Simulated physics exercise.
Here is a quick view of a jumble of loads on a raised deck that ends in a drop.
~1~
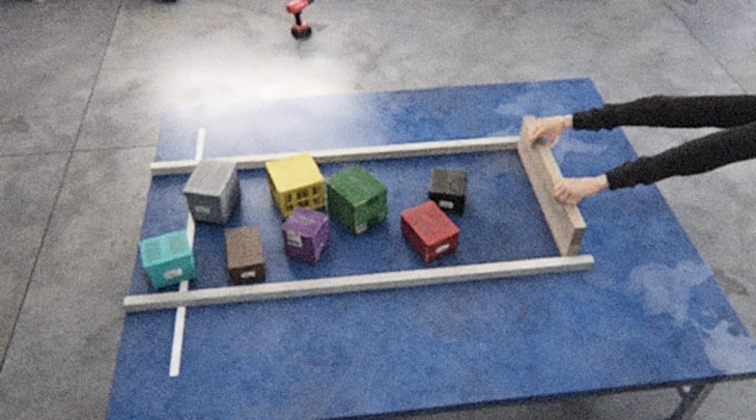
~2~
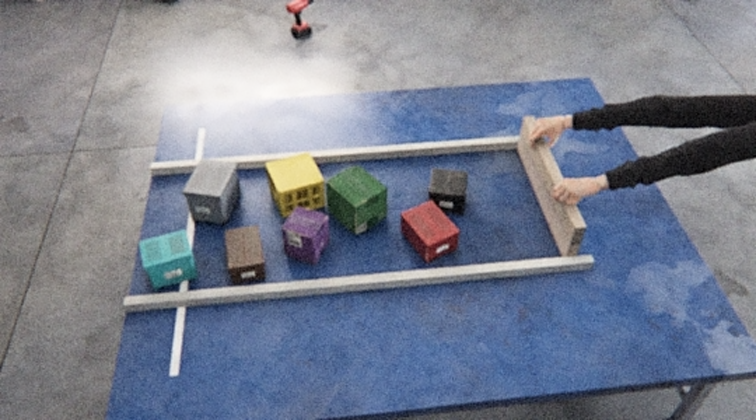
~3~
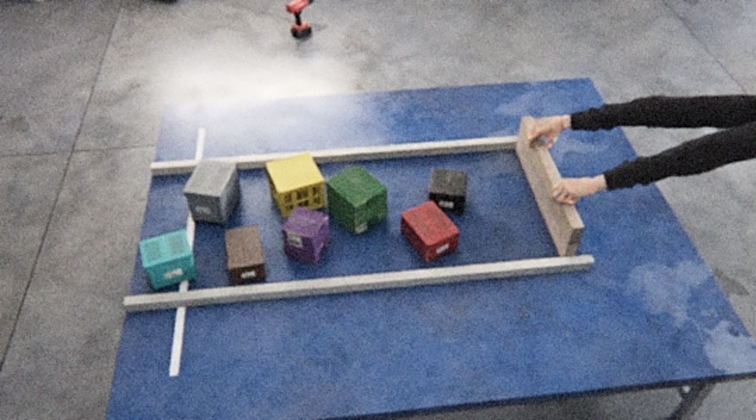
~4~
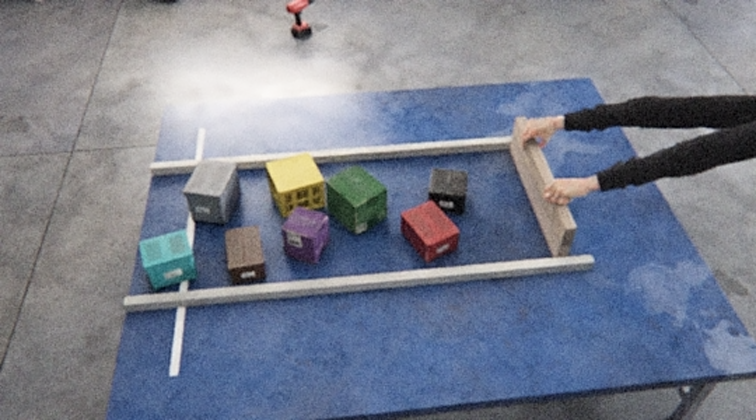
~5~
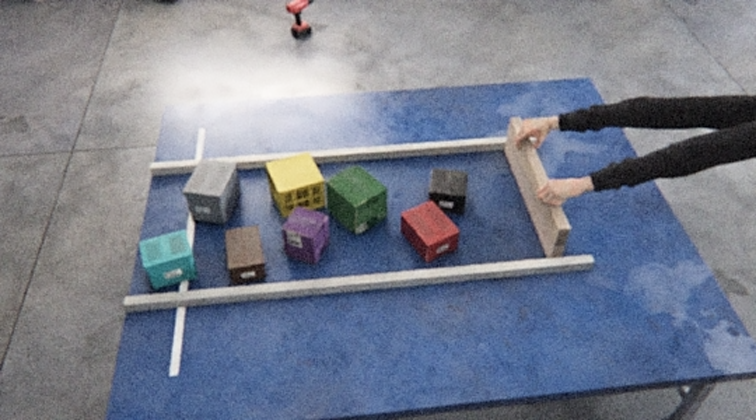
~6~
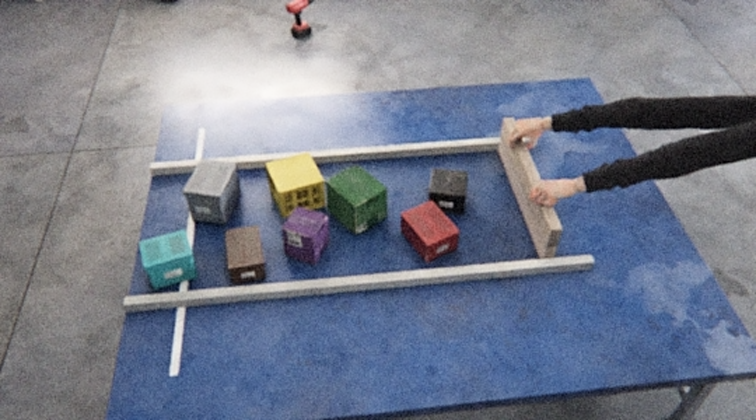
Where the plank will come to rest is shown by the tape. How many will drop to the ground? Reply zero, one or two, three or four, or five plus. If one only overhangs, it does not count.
Five plus.
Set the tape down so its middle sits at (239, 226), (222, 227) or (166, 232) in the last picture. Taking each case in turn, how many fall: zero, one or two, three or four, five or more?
One to two; just one or two; at least five.
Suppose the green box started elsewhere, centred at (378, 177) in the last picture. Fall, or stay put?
Put there, it simply holds its spot.
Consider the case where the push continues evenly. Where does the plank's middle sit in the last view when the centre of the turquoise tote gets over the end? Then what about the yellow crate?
Roughly (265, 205); for the second one, roughly (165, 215).
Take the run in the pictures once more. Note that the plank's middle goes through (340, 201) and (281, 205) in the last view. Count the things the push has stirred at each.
I make it 5 at the first spot and 8 at the other.
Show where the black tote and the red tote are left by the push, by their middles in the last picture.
The black tote settles near (170, 217); as for the red tote, near (165, 250).
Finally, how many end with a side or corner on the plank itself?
3.
Early on, none off yet; turquoise tote at rest near (170, 261); grey tote at rest near (214, 192); brown tote at rest near (246, 255).
Finally, the number that fall off is five or more; lost, green box, purple parcel, brown tote, grey tote and turquoise tote.
